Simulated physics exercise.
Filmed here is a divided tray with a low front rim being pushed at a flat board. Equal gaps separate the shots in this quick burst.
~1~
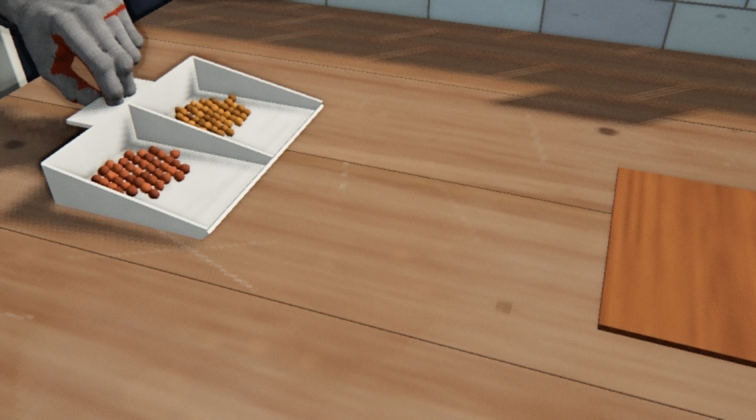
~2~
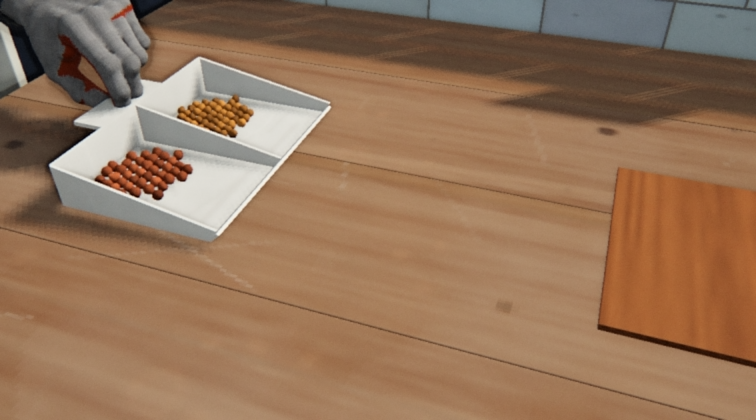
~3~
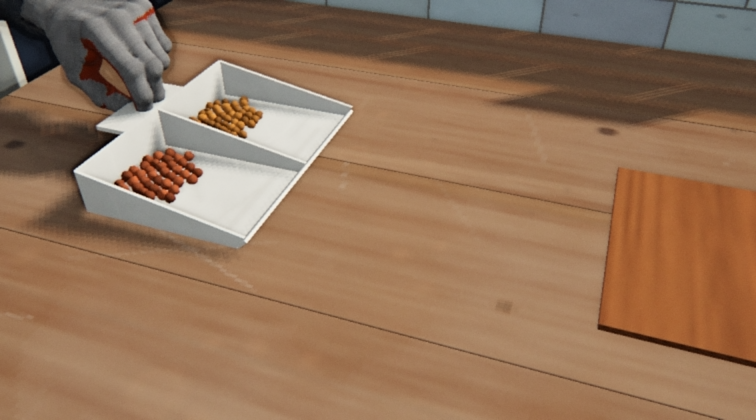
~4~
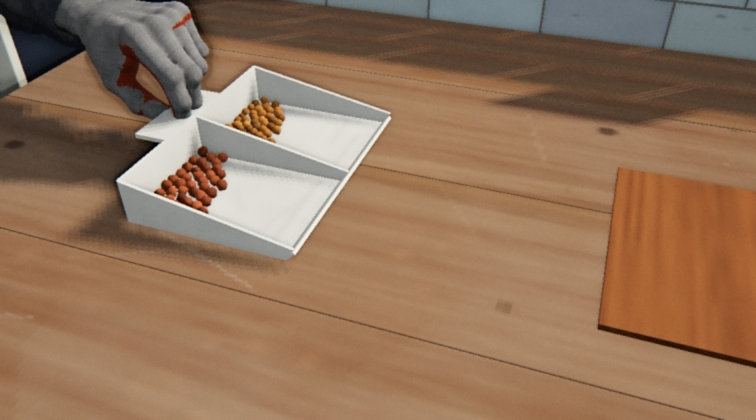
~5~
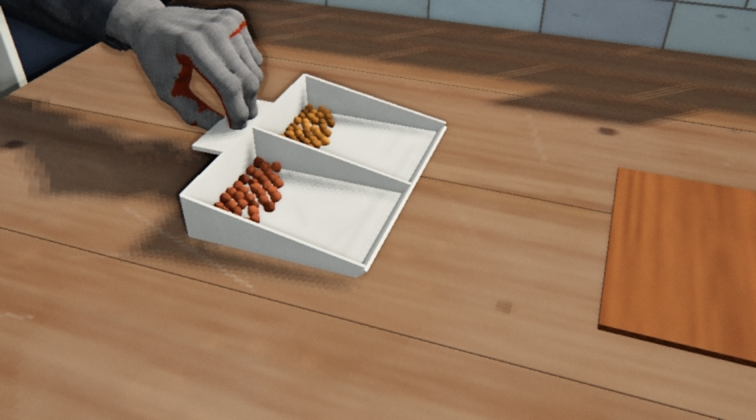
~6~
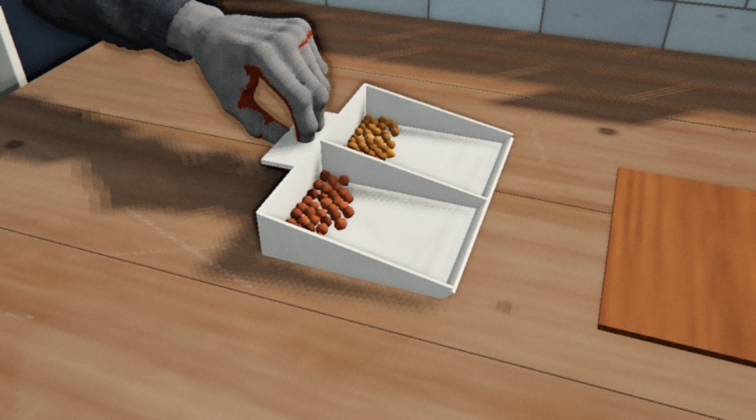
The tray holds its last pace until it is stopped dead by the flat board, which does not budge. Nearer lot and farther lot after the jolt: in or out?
Nearer lot: Out, some of it; farther lot: Out, some of it.
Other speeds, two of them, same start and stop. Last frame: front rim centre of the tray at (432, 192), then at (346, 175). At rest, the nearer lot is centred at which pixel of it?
Lab note: Centre at rest close to (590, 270), then close to (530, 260).
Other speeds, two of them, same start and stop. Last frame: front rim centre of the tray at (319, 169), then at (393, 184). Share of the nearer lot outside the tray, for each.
Roughly 0 percent in the first try and roughly 0 percent in the second.
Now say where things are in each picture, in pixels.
The first picture shows front rim (274, 160), at rest; flat board (695, 295); nearer lot (137, 172), some clay pellets; farther lot (216, 117), some roasted chickpeas.
The second picture shows front rim (282, 162), hardly any of the way covered; farther lot (219, 118).
The third picture shows front rim (306, 167), about a tenth of the way covered; nearer lot (158, 180).
The fourth picture shows front rim (349, 175), roughly a quarter of the way covered; farther lot (257, 127).
The fifth picture shows front rim (412, 188), roughly half of the way covered; nearer lot (250, 198).
The sixth picture shows front rim (487, 203), roughly two thirds of the way covered; flat board (695, 295); nearer lot (322, 214); farther lot (362, 146).
Then, 0.05 s later than the last frame, tray still sliding, front rim near (558, 218); nearer lot all inside; farther lot all inside.
Then, 0.20 s later than the last frame, tray stopped at the flat board; nearer lot about a tenth out of the tray; farther lot about a tenth out of the tray.
Then, 0.41 s later than the last frame, tray stopped at the flat board; nearer lot roughly a third out of the tray; farther lot roughly a third out of the tray.
When it is over, tray stopped at the flat board; nearer lot roughly a third out of the tray; farther lot roughly a third out of the tray.
